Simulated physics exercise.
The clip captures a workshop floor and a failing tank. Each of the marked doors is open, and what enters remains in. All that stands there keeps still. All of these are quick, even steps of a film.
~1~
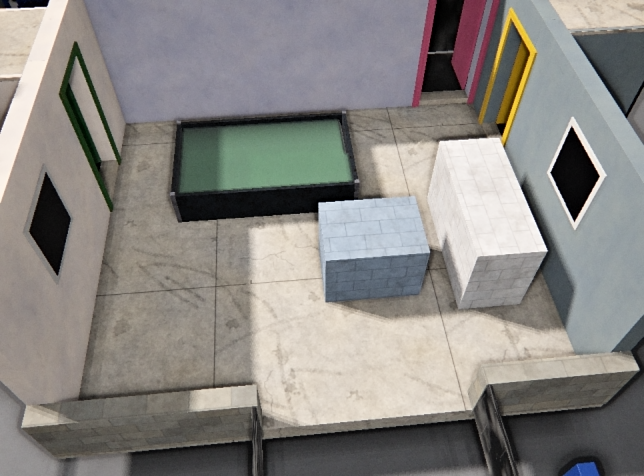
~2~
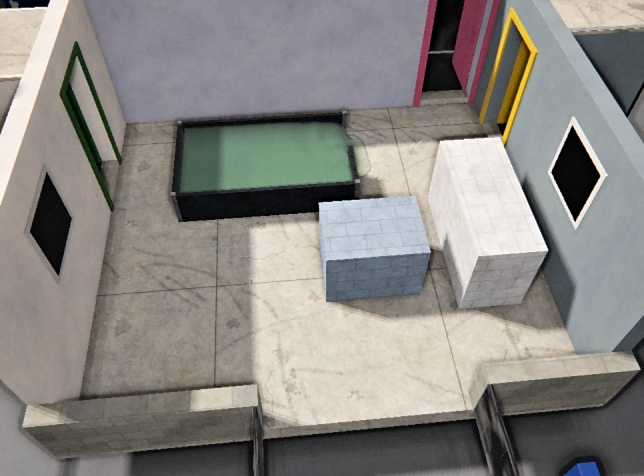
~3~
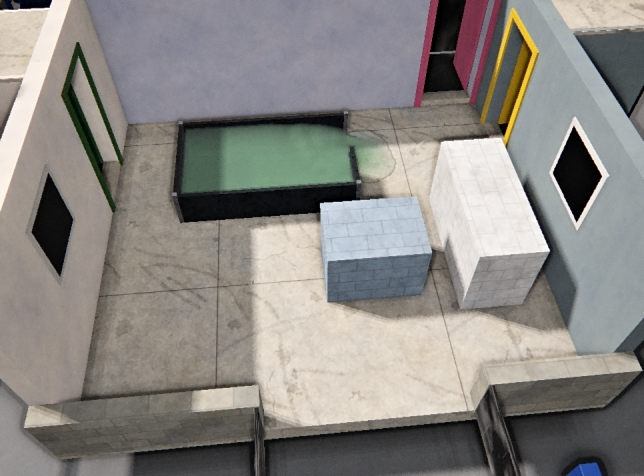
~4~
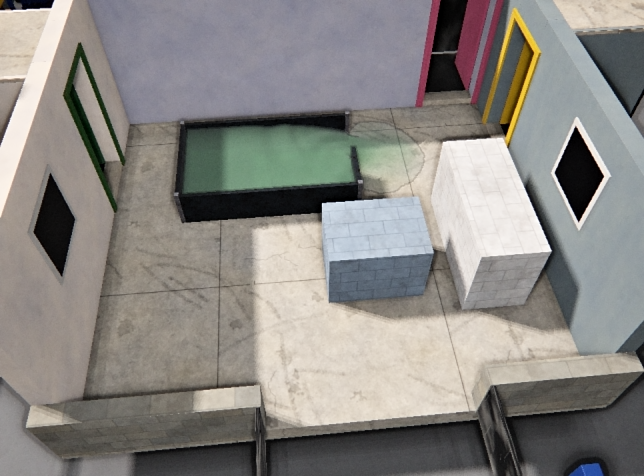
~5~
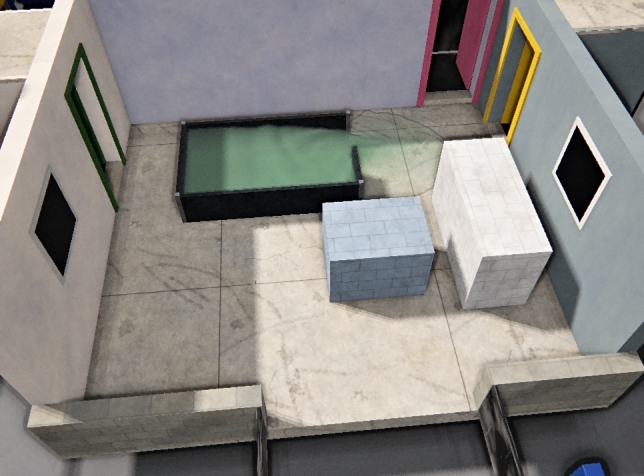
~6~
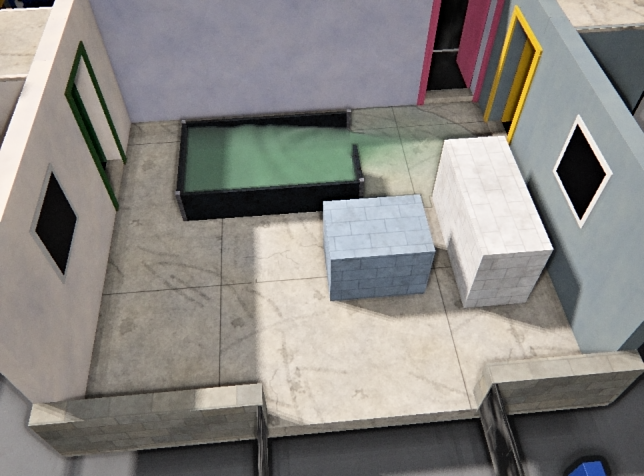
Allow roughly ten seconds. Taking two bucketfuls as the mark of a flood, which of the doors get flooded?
The yellow door gets flooded, the pink door gets flooded, the green door stays below the mark.
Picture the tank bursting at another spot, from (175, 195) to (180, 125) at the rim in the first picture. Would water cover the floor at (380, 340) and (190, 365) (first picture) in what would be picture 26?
Untouched; soaked.
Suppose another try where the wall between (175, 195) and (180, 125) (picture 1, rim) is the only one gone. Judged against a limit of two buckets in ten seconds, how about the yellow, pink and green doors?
Yellow exceeds the limit, pink stays within it, green exceeds the limit.
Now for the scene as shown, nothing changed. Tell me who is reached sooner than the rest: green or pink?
It's the pink-painted one.
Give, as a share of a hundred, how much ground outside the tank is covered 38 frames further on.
Roughly 45 percent, I reckon.
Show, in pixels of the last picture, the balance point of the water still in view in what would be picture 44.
I reckon somewhere around (370, 182).
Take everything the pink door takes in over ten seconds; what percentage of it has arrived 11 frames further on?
Estimated share: About 10 %.
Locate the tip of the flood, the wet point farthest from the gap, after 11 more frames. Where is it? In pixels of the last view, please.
Roughly (543, 271).
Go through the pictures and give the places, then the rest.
In the first frame, still water in the open tank at (264, 155).
In the second frame, water pours out at (345, 148) and has run to (361, 174).
In the third frame, water pours out at (346, 150) and has run to (390, 164).
In the fourth frame, the front is at (419, 157), out from the gap at (348, 150).
In the fifth frame, the front is at a hidden place, out from the gap at (348, 150).
In the sixth frame, the front is at a hidden place, out from the gap at (349, 148).
A moment on, water covers 20 % of the floor; the yellow door under two buckets in, the pink door wet at the sill, nothing in, the green door not reached.
Next, water covers 25 % of the floor; the yellow door far over two buckets in, the pink door under two buckets in, the green door not reached.
Then, water covers 25 % of the floor; the yellow door far over two buckets in, the pink door over two buckets in, the green door not reached.
Later, water covers 45 % of the floor; the yellow door far over two buckets in, the pink door far over two buckets in, the green door not reached.
In the end, water covers 80 % of the floor; the yellow door far over two buckets in, the pink door far over two buckets in, the green door not reached.
